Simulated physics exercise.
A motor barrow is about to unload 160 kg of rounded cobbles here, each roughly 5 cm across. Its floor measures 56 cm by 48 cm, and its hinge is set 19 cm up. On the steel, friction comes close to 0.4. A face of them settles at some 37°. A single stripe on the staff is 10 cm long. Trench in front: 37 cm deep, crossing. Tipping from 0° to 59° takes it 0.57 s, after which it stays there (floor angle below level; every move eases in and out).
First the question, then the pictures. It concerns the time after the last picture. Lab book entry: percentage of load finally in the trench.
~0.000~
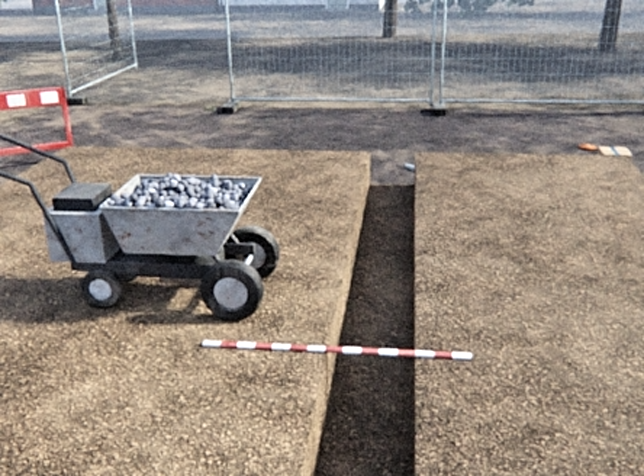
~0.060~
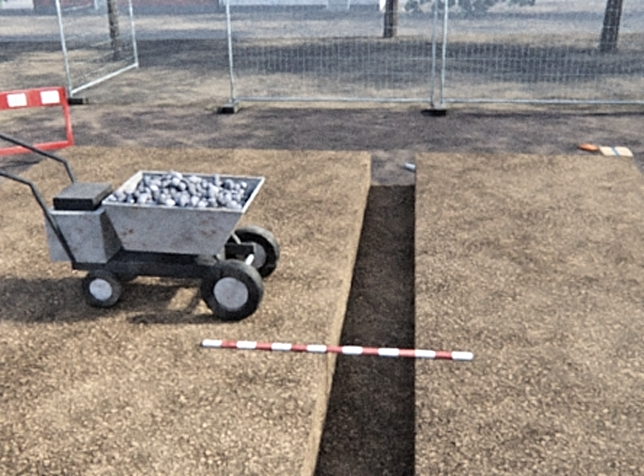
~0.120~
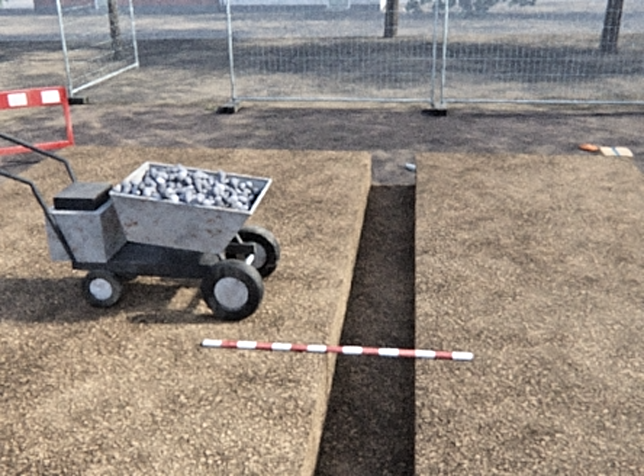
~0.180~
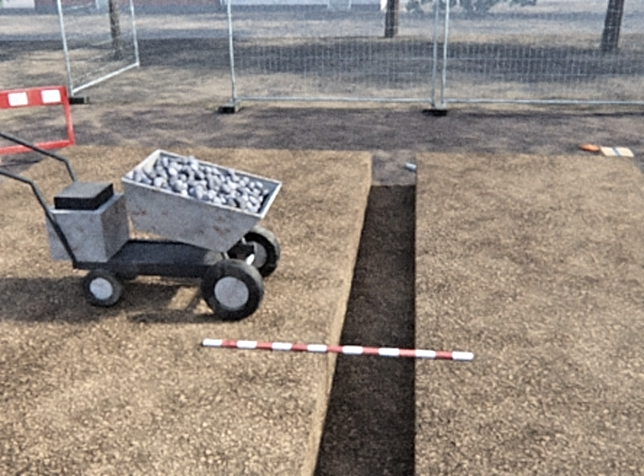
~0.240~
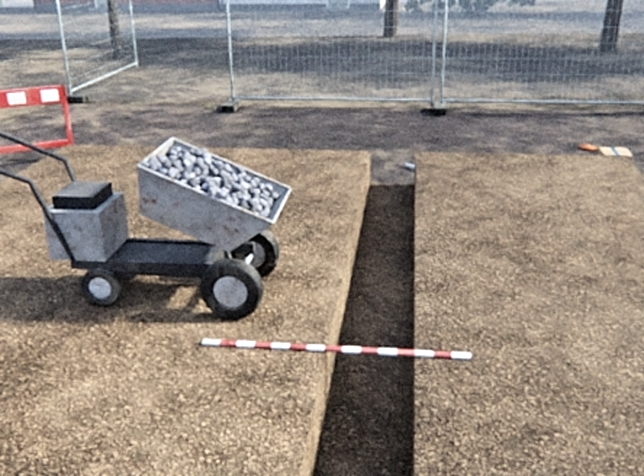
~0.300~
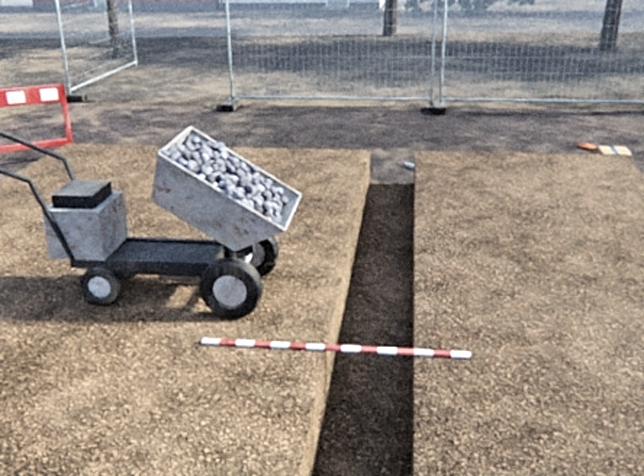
Approx. 61 percent.
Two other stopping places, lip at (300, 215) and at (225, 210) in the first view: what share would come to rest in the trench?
I'd expect some 25 per cent, then some 55.
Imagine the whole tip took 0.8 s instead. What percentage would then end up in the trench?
Around 50 per cent would end in the trench.
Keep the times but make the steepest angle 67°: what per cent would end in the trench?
Expect roughly 80 per cent.
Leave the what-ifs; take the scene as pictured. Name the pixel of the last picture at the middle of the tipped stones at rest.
I'd put it close to (384, 343).
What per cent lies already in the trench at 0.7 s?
Close to 10 per cent has got there by then.
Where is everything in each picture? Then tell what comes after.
In the first picture, lip at (239, 211), floor tilted 0°, highest stones at (184, 185).
In the second picture, the skip is at 2°, its lip at (243, 212); the top of the load is at (173, 184); the stones move at 0.5 m/s on average.
In the third picture, lip at (251, 214), floor tilted 7°, highest stones at (173, 177); the stones move at 1.0 m/s on average.
In the fourth picture, the skip is at 14°, its lip at (262, 217); the top of the load is at (175, 166); the stones move at 1.3 m/s on average.
In the fifth picture, lip at (273, 223), floor tilted 23°, highest stones at (178, 155); the stones move at 1.5 m/s on average.
In the sixth picture, the skip is at 32°, its lip at (285, 231); the top of the load is at (192, 145); the stones move at 1.5 m/s on average.
After 0.4 s the floor is at 50°; 100 % in the skip; the foremost stones are at (300, 228).
After 0.7 s the floor is at 59°; 85 % in the skip, 5 % short of the trench, 11 % in the trench; the foremost stones are at (366, 277).
After 1.0 s the floor is at 59°; 46 % in the skip, 3 % short of the trench, 48 % in the trench, 3 % past the trench; the foremost stones are at (459, 298).
After 3.0 s the floor is at 59°; 34 % in the skip, 2 % short of the trench, 61 % in the trench, 3 % past the trench; the foremost stones are at (548, 295).
